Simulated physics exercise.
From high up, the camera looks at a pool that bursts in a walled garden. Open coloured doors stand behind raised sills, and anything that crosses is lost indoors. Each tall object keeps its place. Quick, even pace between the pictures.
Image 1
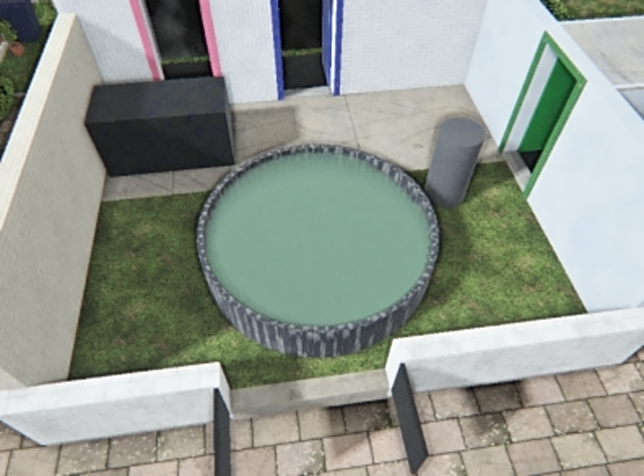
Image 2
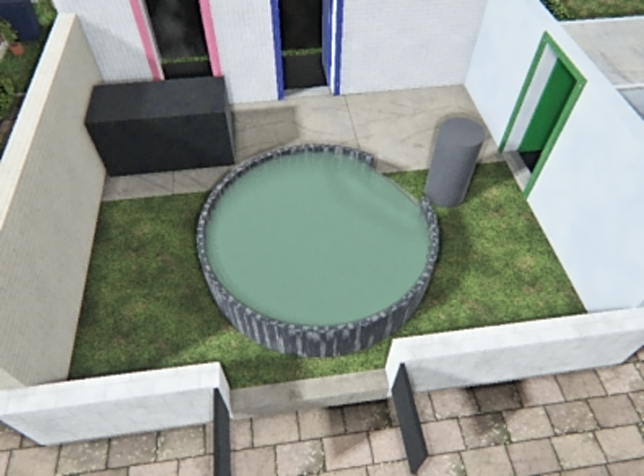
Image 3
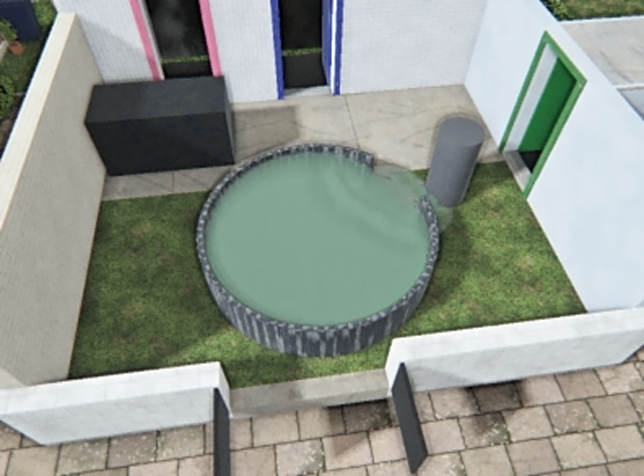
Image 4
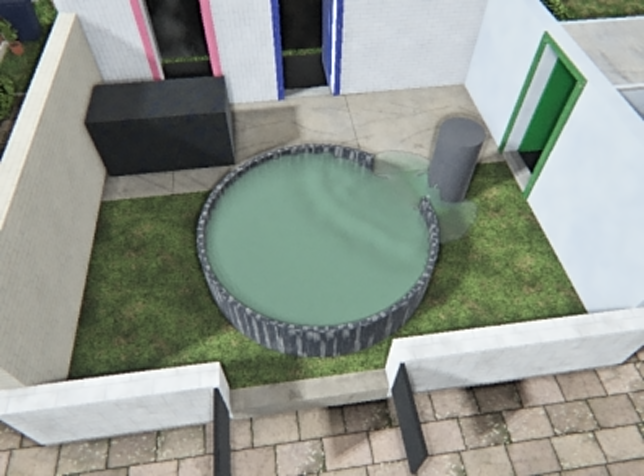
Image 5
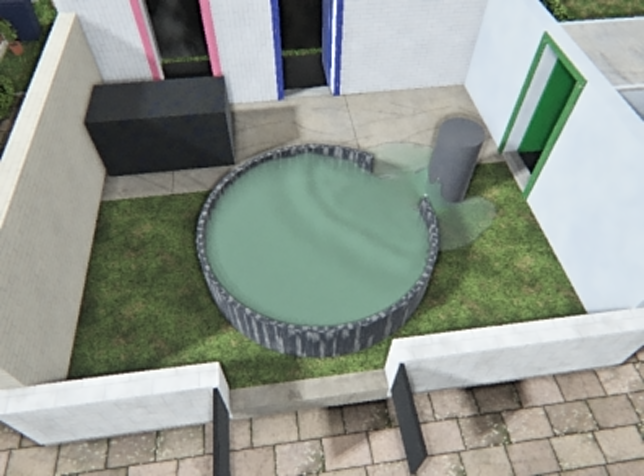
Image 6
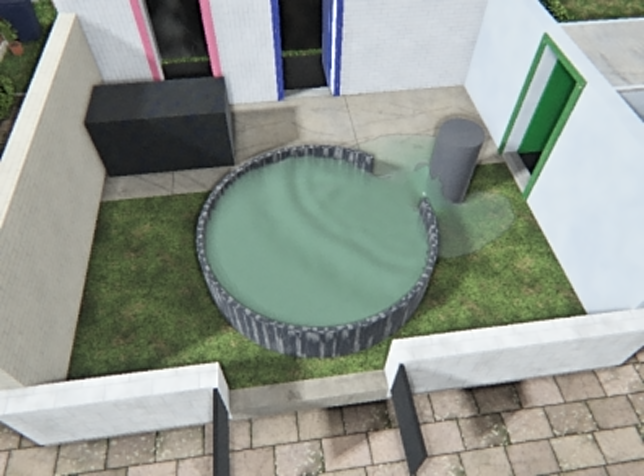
In this clip, a round, dark-rimmed pool of green water in a walled garden sits still, then its rim opens at the upper right and water pours out, spreading around a grey cylinder and over the grass.
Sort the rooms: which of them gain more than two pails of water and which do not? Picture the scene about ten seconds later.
The green door gains more; the pink door gains more; the blue door gains more.
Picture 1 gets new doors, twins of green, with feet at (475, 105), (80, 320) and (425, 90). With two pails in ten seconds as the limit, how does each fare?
Above, below, above.
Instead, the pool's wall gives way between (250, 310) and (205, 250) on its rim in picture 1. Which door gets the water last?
That's the one in green.
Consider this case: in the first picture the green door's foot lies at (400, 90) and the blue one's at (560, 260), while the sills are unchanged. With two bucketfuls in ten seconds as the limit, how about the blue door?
As I see it, the blue door exceeds the limit.
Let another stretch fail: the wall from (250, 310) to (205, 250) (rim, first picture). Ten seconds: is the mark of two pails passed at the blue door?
I reckon blue door overshoots.
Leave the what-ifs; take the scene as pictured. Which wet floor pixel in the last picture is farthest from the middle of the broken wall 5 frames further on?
Farthest reach: (466, 91).
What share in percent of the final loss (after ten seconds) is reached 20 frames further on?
Near 5 in a hundred.
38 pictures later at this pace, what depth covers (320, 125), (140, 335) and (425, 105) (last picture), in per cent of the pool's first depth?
Roughly 14, 0 and 30 per cent, in turn.
A moment on, water covers 30 % of the floor; the green door not reached, the pink door not reached, the blue door not reached.
Next, water covers 45 % of the floor; the green door wet at the sill, nothing in, the pink door not reached, the blue door wet at the sill, nothing in.
Then, water covers 55 % of the floor; the green door under two buckets in, the pink door wet at the sill, nothing in, the blue door over two buckets in.
Later, water covers 75 % of the floor; the green door over two buckets in, the pink door wet at the sill, nothing in, the blue door over two buckets in.
In the end, water covers 90 % of the floor; the green door over two buckets in, the pink door over two buckets in, the blue door far over two buckets in.
